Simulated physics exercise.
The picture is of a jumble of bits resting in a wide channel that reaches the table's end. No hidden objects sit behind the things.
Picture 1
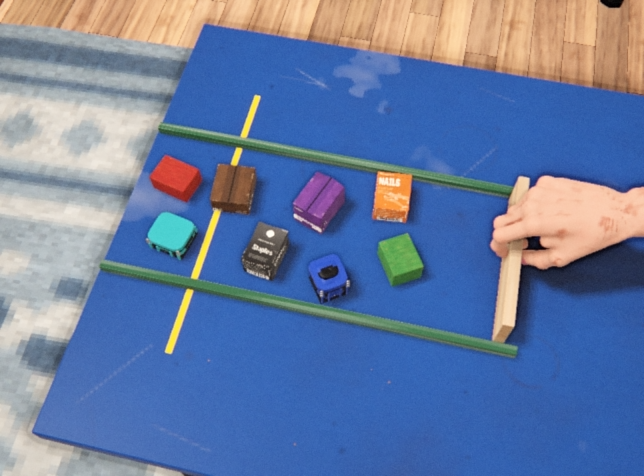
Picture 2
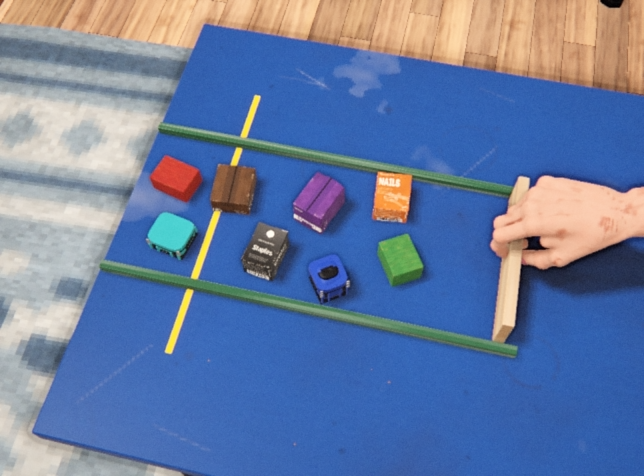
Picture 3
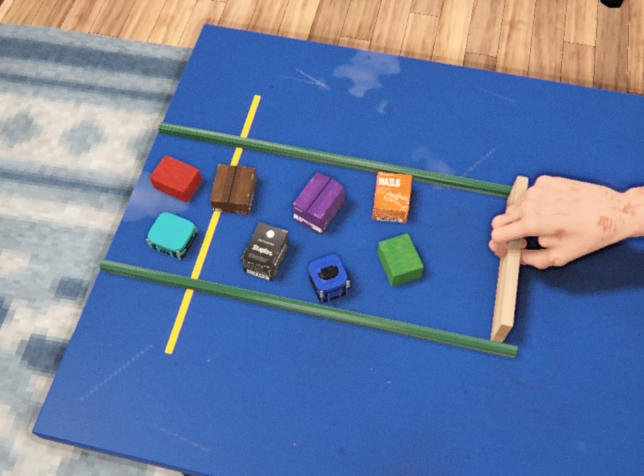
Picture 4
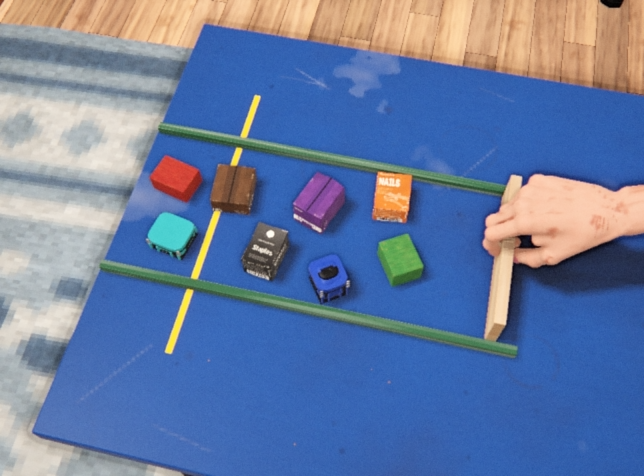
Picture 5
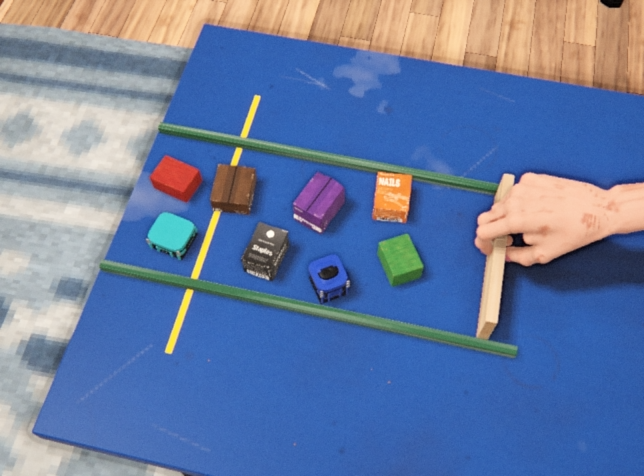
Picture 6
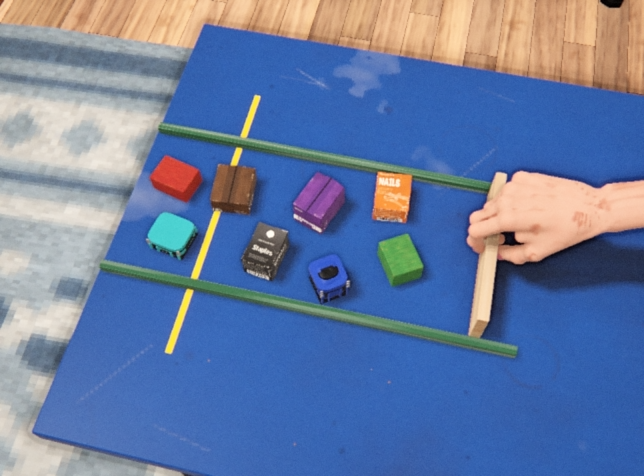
A hand slid an upright wooden board slightly to the left between two green strips on a blue table, while the eight small colored blocks and boxes in front of it stayed still.
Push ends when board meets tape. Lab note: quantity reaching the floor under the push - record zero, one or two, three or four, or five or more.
The number that tip off is going to be at least one but under three.
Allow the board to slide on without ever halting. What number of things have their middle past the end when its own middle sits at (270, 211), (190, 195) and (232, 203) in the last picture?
Counts by place: 0 / 3 / 1.
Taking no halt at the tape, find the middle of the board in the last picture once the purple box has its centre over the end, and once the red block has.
The middle is at (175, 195) when it's the purple box, and at (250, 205) when it's the red block.
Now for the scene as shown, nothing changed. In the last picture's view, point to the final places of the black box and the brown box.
Listed in order, first is (160, 229) and the other is (141, 173).
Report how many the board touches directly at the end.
3.
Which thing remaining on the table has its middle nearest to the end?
Brown box.
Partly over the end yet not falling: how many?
The total here is 2.
A little later, none off yet; red block at rest near (176, 179); turquoise case at rest near (173, 236); brown box at rest near (234, 190).
When it is over, the number that fall off is one or two; down, red block.
